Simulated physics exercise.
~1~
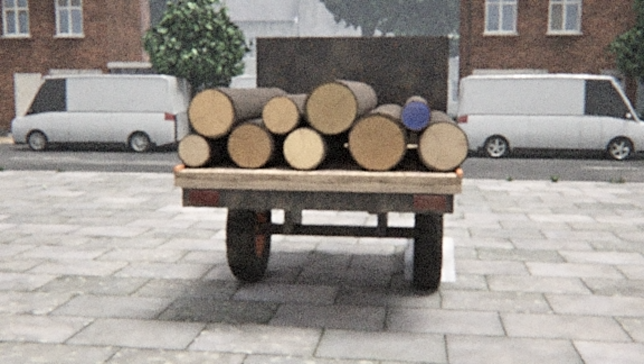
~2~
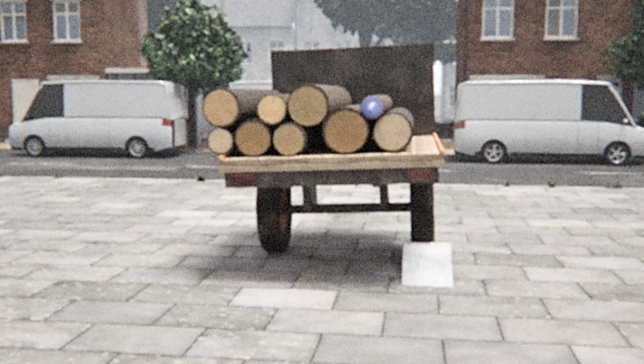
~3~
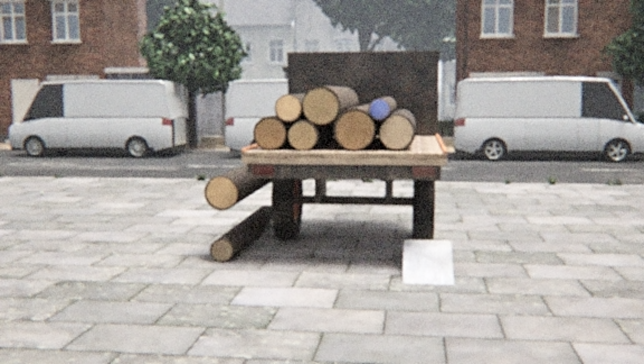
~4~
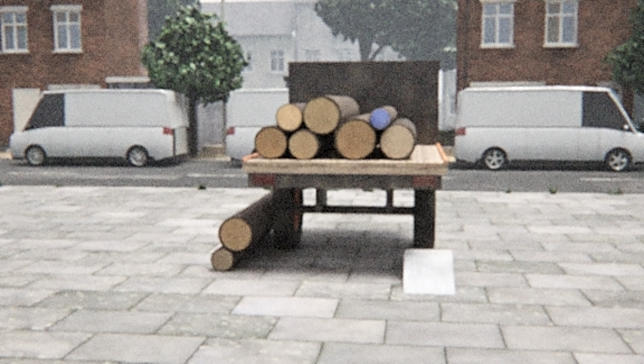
We see a flat trailer of stacked logs, one with a blue end, roll away over a pale hump on the paving as the load shifts left; two logs drop off the left side and come to rest on the ground, while the blue one stays on the pile.
